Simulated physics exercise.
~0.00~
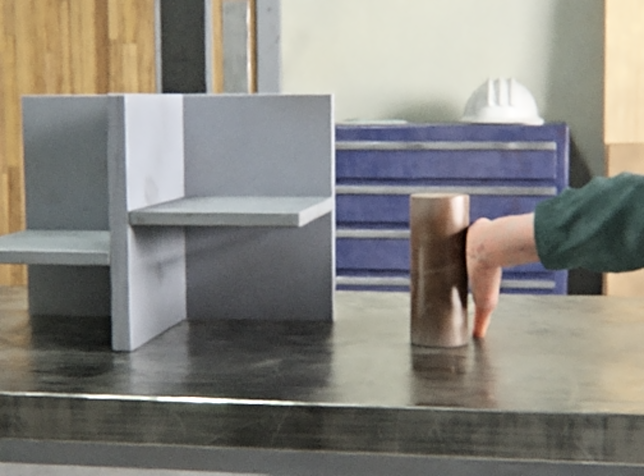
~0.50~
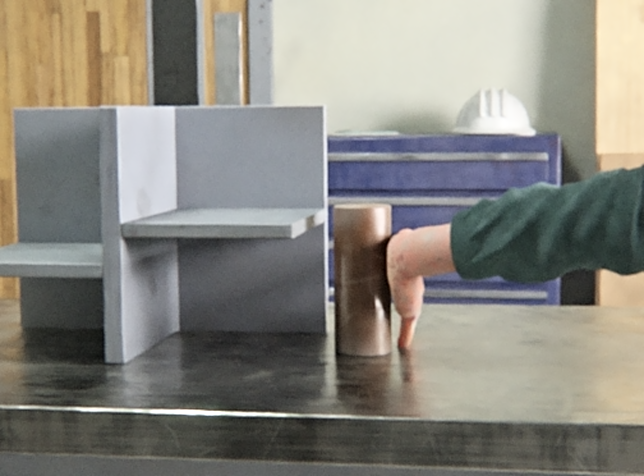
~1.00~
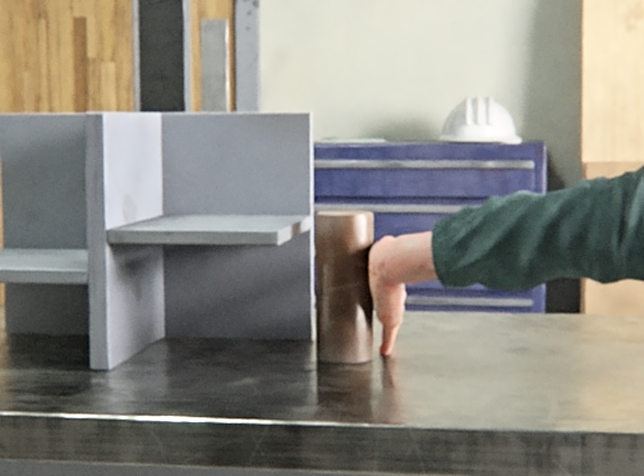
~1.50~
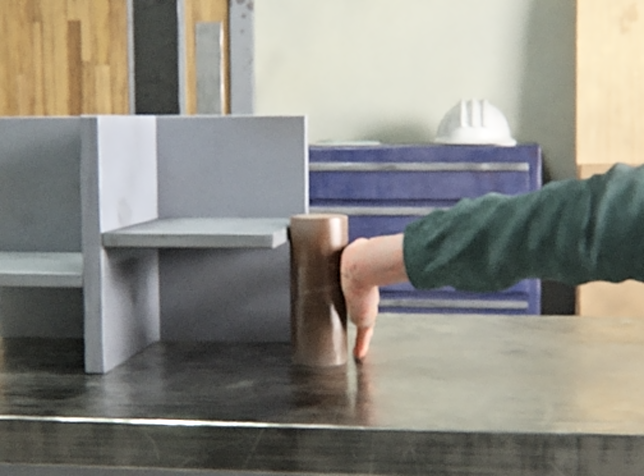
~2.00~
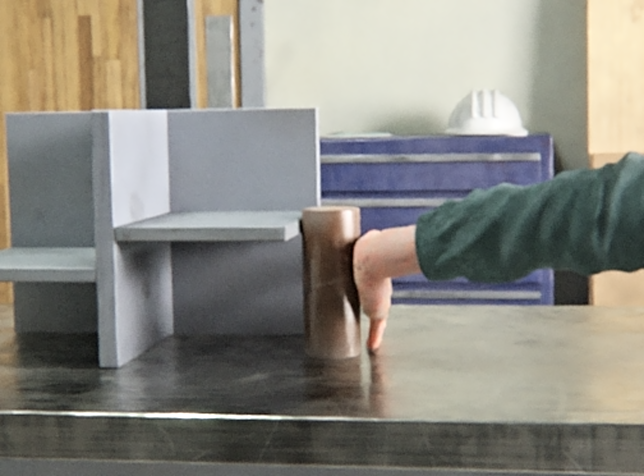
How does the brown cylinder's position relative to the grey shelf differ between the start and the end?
At the start the brown cylinder stands apart from the grey shelf, with a clear gap to the right of it. At the end it is further left, upright against the edge of the shelf's right-hand board.
